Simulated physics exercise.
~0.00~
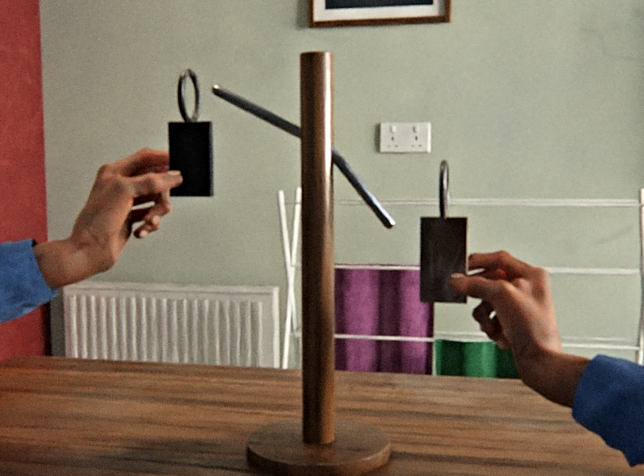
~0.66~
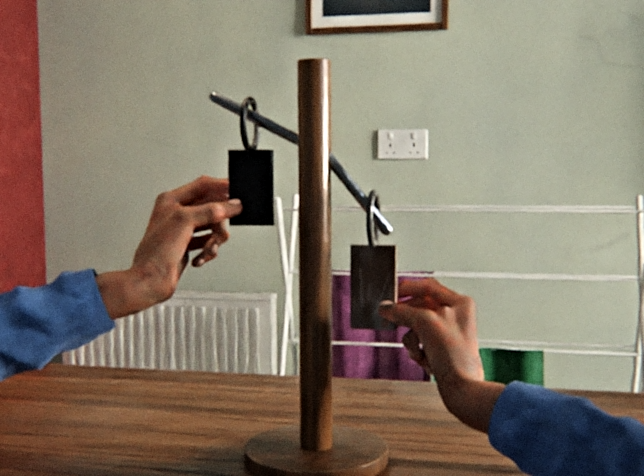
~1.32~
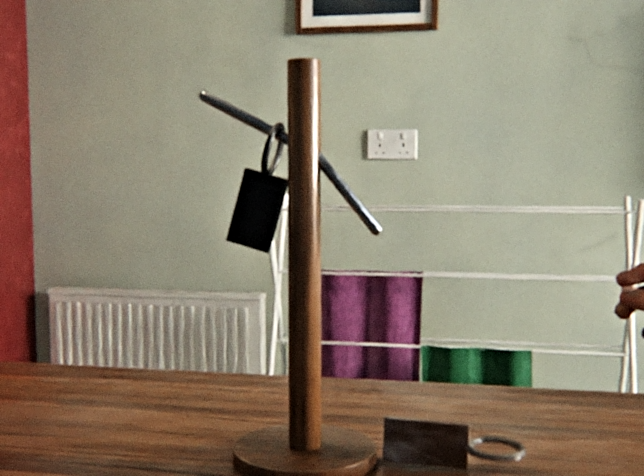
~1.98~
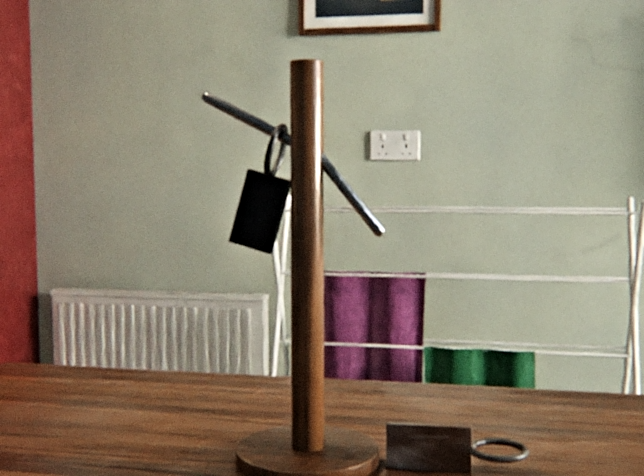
Two ringed tags being hung by hands on a slanted rod, the black one staying hooked and the brown one dropping to the table.
